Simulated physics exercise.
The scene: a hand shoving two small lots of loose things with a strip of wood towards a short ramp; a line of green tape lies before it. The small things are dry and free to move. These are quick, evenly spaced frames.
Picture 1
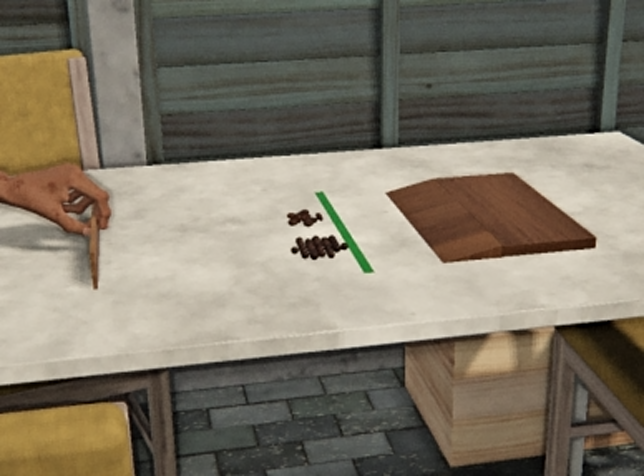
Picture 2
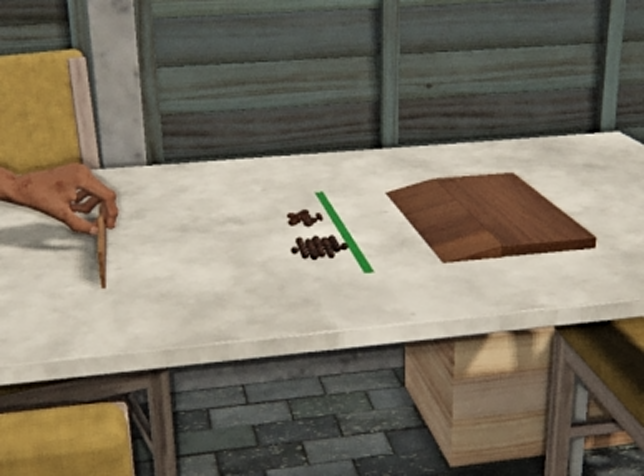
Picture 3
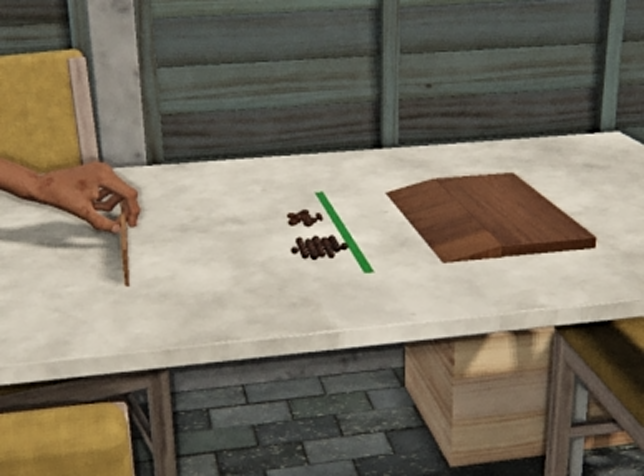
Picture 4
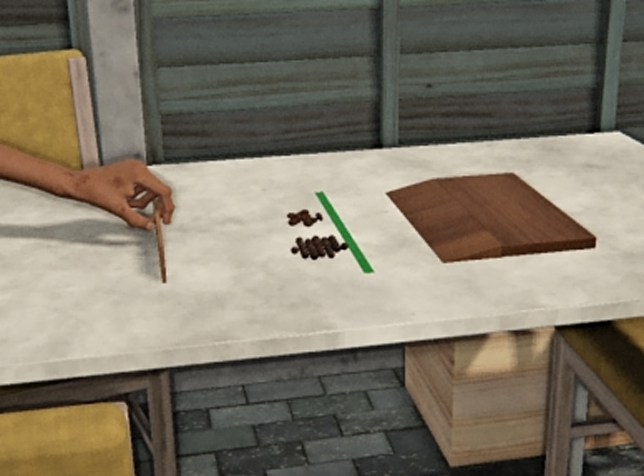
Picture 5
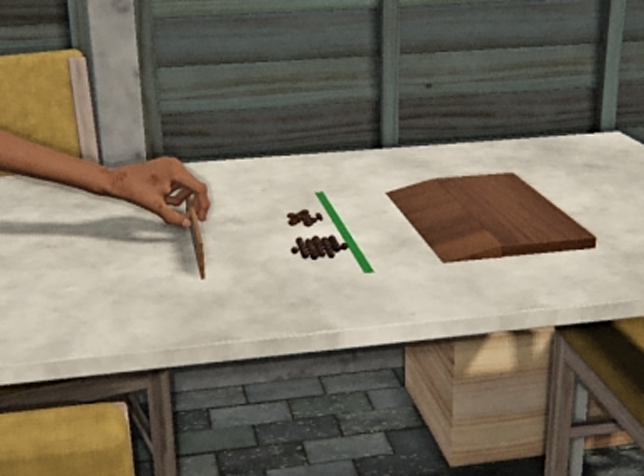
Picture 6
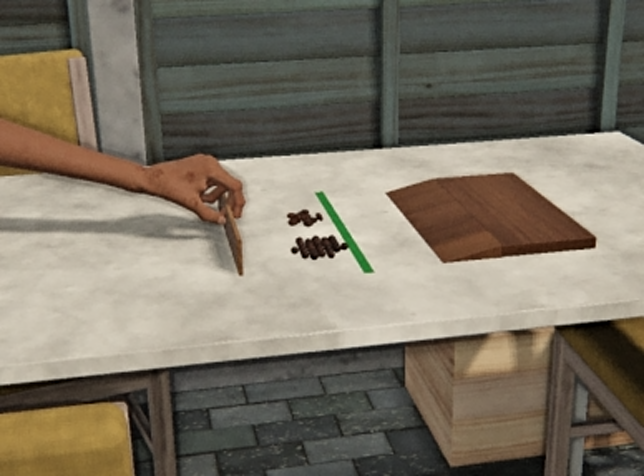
The clip opens on a pale table with a hand holding a thin strip of wood upright at the left, two small dark clusters beside a green line, and a brown board at the right. The hand barely moves at first, then slides the strip steadily rightward, ending just short of the still clusters.
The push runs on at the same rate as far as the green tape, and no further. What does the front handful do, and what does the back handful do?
Front handful: It sends pieces over the top. Back handful: It falls short of the top.
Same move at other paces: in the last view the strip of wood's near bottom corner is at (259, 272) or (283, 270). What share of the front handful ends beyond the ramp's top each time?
In turn 100 and 100 in a hundred.
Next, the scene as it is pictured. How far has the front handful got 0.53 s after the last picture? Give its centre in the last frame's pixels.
Around (483, 221).
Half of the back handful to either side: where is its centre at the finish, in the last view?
Close to (394, 211).
Then, 0.12 s on from there, strip of wood still moving, near (299, 201); front handful the whole lot short of the ramp; back handful the whole lot short of the ramp.
Then, 0.25 s on from there, strip of wood stopped at the green tape; front handful the whole lot short of the ramp; back handful the whole lot short of the ramp.
Then, 0.53 s on from there, strip of wood stopped at the green tape; front handful near half past the top, near half on the ramp; back handful the whole lot short of the ramp.
In the end, strip of wood stopped at the green tape; front handful all but a few past the top, only a few short of the ramp; back handful none at all past the top, the whole lot short of the ramp.
